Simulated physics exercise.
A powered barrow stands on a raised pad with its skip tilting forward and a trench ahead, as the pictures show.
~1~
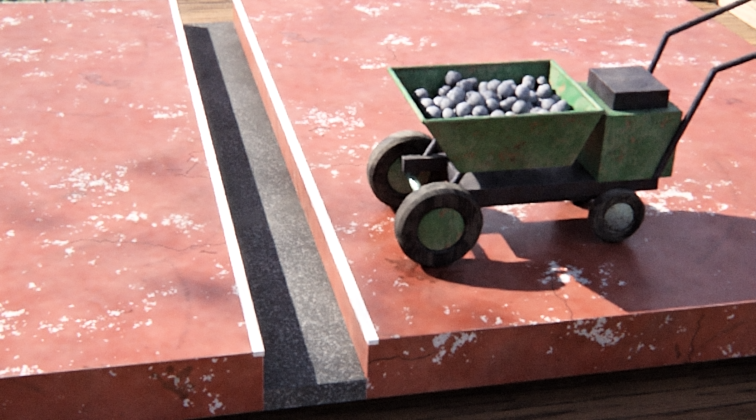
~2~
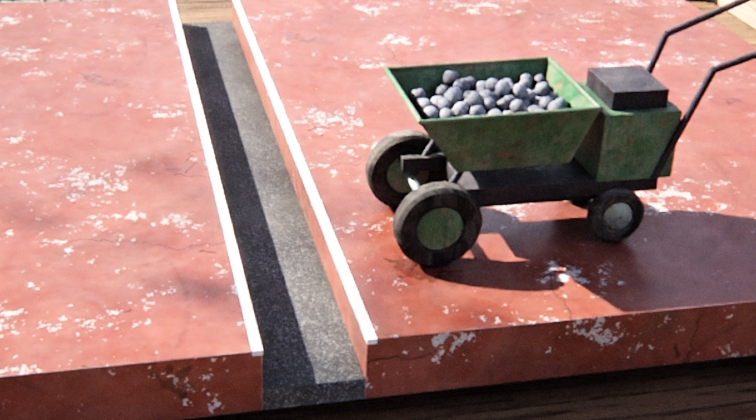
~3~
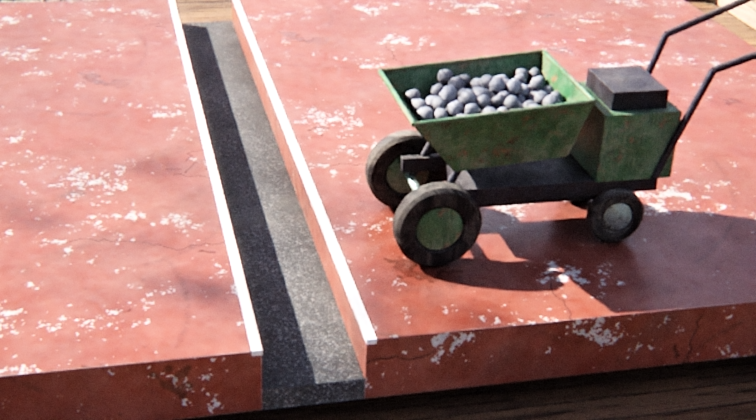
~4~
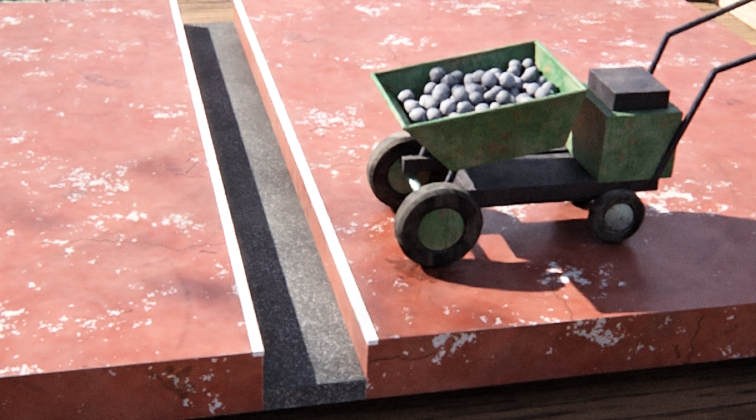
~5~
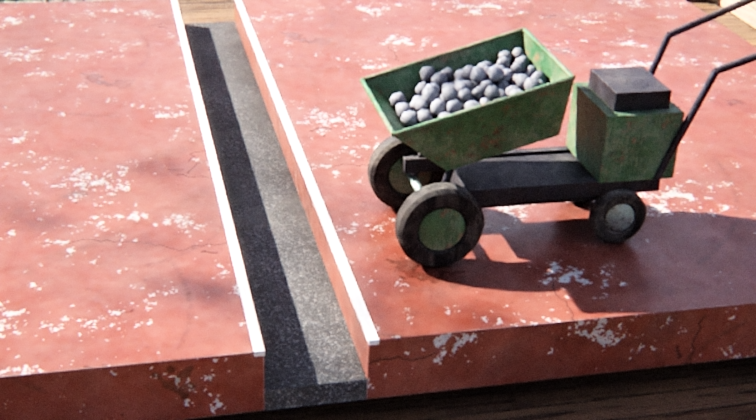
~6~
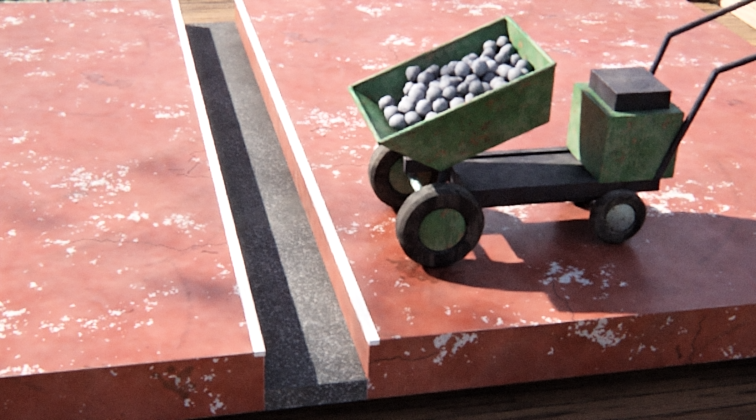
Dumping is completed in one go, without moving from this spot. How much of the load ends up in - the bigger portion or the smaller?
Above half.
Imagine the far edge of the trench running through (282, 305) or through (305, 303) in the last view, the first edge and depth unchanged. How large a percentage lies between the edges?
50 and 30 percent.
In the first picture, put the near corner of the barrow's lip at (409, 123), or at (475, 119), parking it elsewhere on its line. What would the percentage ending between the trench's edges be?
Result: 80 in a hundred, then 90 in a hundred.
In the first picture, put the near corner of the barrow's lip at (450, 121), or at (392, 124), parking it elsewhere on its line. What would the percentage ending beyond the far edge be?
Near 0 and 50 percent respectively.
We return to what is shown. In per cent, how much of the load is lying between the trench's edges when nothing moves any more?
I'd estimate close to 90 per cent.
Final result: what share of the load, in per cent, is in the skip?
All told, it is near 0 percent.
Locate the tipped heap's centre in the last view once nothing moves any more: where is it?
I'd mark it at roughly (272, 267).
Shortly afterwards, skip tipped steeply; the whole lot in the skip.
Next, skip tipped right over; near half in the skip; near a third in or heaped over the trench; only a few beyond it; a little falling.
Some moments later, skip tipped right over; only a few in the skip; all but a few in or heaped over the trench; a little beyond it.
In the end, skip tipped right over; all but a few in or heaped over the trench; a little beyond it.
